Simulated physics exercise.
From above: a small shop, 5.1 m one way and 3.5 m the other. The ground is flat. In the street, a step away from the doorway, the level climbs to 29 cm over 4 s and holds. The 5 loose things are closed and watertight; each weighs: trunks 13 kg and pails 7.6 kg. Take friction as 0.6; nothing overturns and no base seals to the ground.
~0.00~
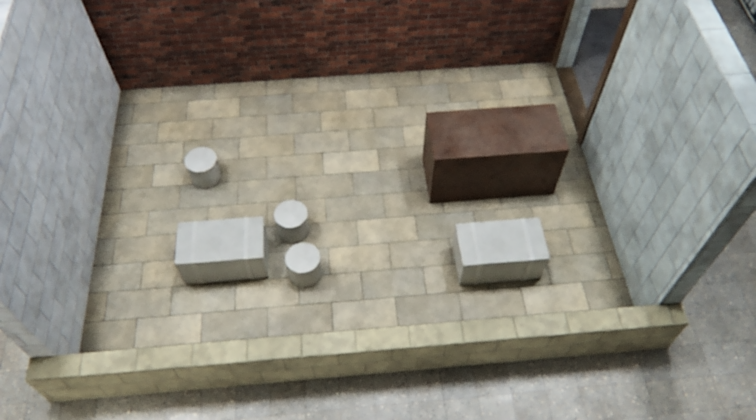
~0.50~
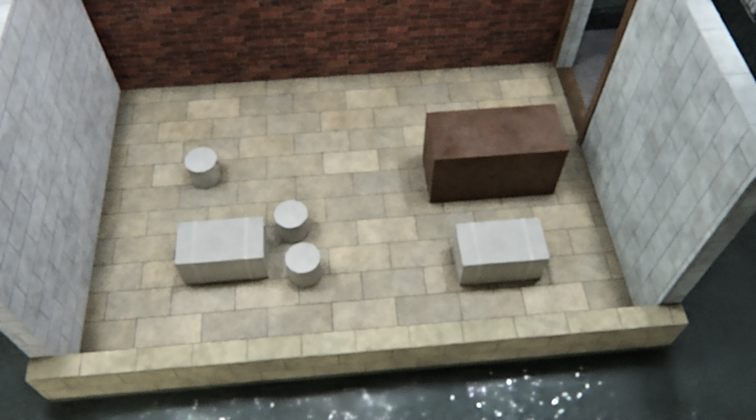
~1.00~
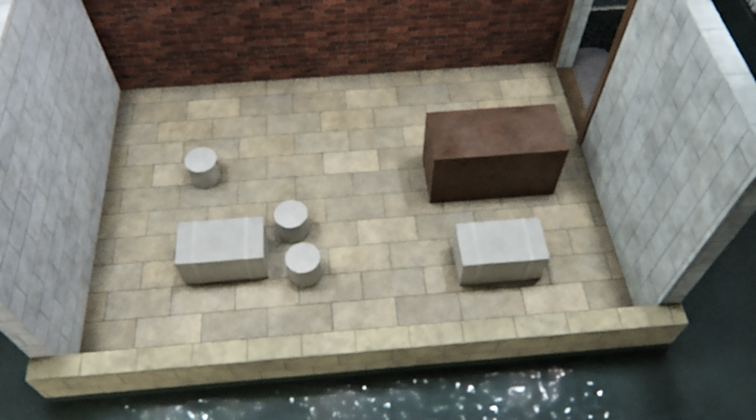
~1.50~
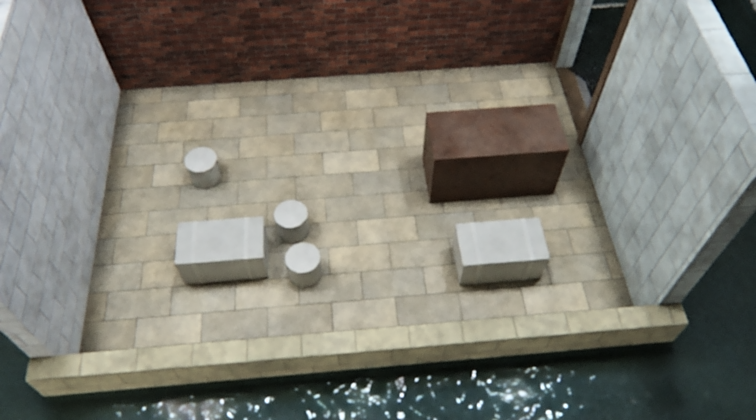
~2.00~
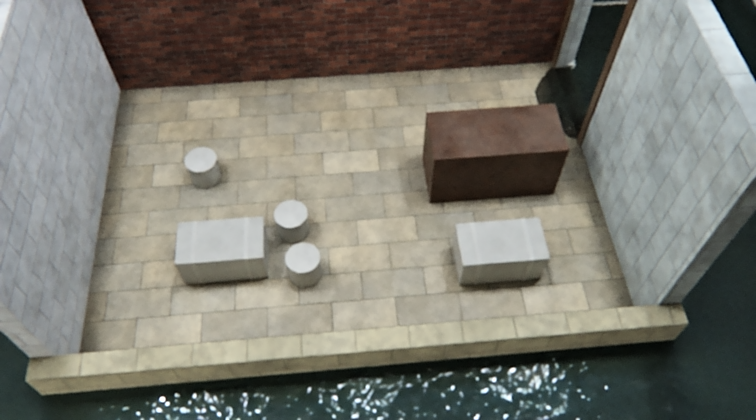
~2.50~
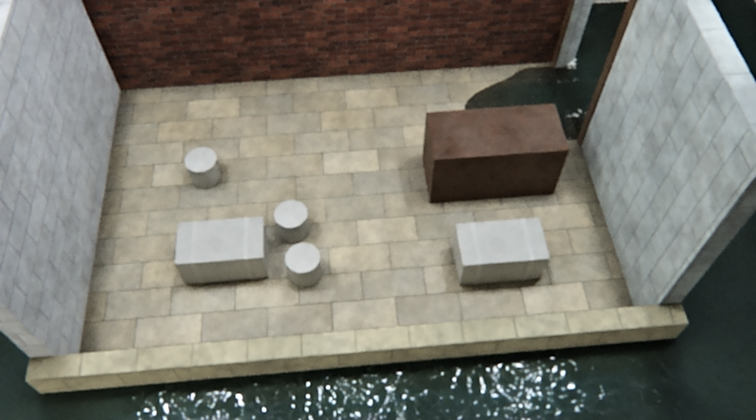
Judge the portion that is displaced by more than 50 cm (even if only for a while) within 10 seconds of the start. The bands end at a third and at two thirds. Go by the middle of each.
It is from one to two thirds.
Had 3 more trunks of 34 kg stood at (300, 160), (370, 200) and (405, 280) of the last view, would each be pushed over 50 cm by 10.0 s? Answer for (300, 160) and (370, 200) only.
In turn: More, under.
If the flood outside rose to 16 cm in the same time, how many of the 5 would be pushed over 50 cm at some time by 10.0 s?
In that case 0 of them.
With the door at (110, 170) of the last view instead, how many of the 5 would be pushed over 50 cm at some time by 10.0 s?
Then 4.
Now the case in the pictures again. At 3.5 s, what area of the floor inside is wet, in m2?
Roughly 3.5 m2.
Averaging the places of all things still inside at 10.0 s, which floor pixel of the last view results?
At about (325, 274).
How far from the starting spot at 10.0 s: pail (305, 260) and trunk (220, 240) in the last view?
In that order: 20 cm, 60 cm.
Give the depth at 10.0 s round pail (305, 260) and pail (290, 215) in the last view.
Roughly 6 and 6 cm.
After 3.5 s 0 of 5 are over 50 cm from their spots; 0 afloat.
After 4.5 s 0 of 5 are over 50 cm from their spots; 0 afloat.
After 7.0 s 1 of 5 are over 50 cm from their spots; 1 afloat.
After 10.0 s 2 of 5 are over 50 cm from their spots, and 2 have been at some point; 2 afloat.
